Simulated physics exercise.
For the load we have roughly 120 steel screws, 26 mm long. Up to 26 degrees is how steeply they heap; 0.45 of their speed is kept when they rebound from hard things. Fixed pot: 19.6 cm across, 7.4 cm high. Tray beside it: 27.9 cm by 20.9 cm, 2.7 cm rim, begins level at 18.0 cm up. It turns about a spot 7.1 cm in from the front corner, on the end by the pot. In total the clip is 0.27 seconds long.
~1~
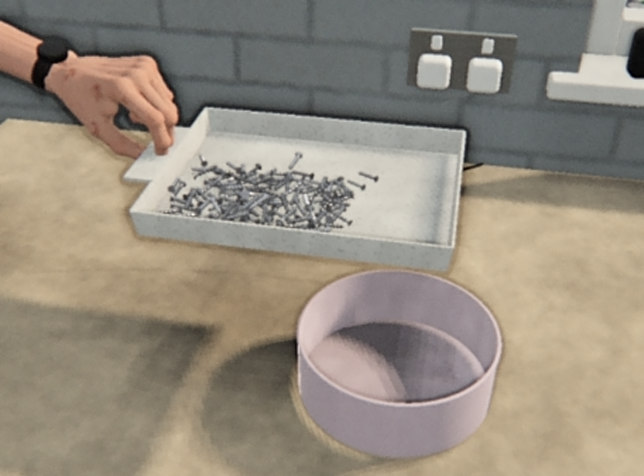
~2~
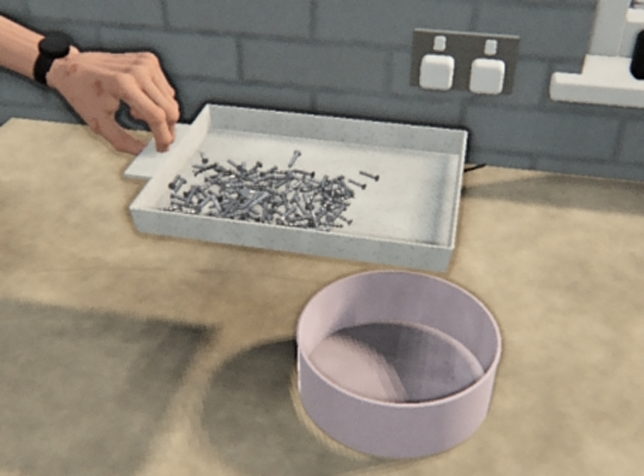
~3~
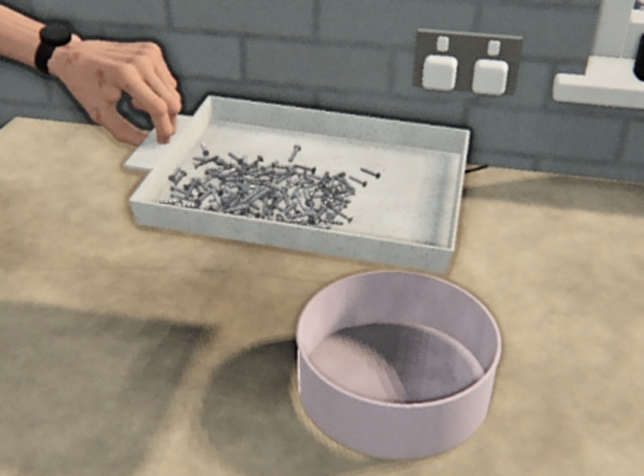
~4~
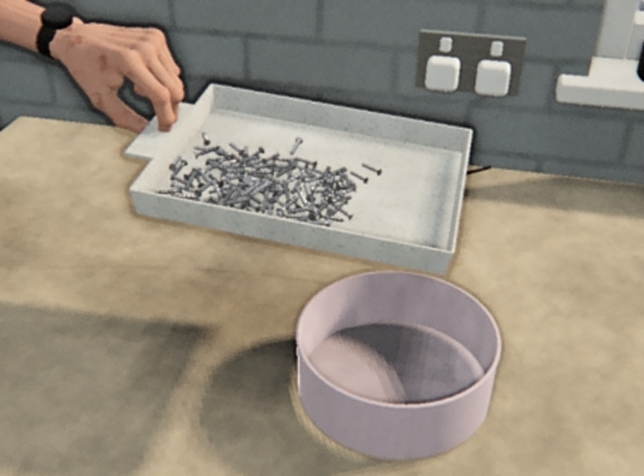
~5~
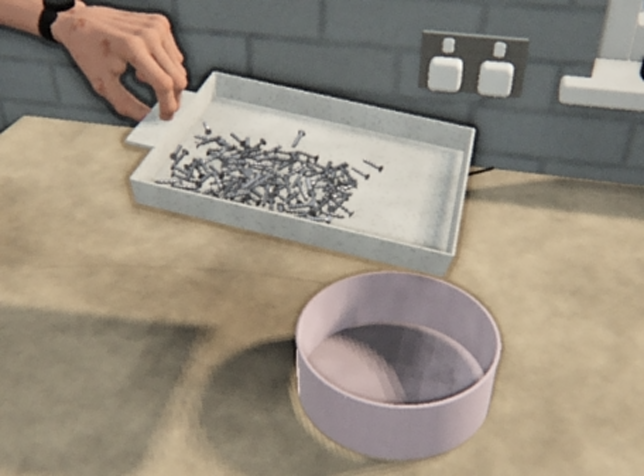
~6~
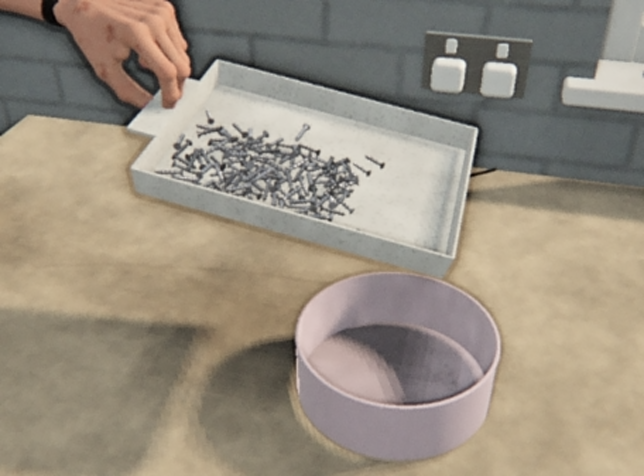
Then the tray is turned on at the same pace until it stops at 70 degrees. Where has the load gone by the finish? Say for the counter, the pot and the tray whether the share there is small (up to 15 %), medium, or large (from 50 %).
Counter: Small. Pot: Small. Tray: Large.
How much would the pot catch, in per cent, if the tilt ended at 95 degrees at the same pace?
Estimate: Roughly 75 percent.
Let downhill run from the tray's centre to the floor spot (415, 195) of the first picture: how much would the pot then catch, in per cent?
My guess is roughly 5 percent.
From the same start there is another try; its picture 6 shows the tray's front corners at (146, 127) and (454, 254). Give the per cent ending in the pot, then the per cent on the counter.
Split: Pot = 10, counter = 25.
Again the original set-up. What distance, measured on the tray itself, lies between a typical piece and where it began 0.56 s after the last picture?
Displacement on the tray: Roughly 8 cm.
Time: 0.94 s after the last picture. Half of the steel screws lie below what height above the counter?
Roughly 20 centimetres, give or take.
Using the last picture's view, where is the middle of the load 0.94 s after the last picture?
By then the middle of the load sits around (434, 232).
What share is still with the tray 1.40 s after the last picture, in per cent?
About 100%.
Then, 0.56 s after the last picture, tilt 39 degrees; the tray holds 100 %, the pot 0 %.
Then, 0.94 s after the last picture, tilt 58 degrees; the tray holds 100 %, the pot 0 %.
Then, 1.40 s after the last picture, tilt 70 degrees; the tray holds 100 %, the pot 0 %.
In the end, counter 5 %, pot 5 %, tray 90 %.
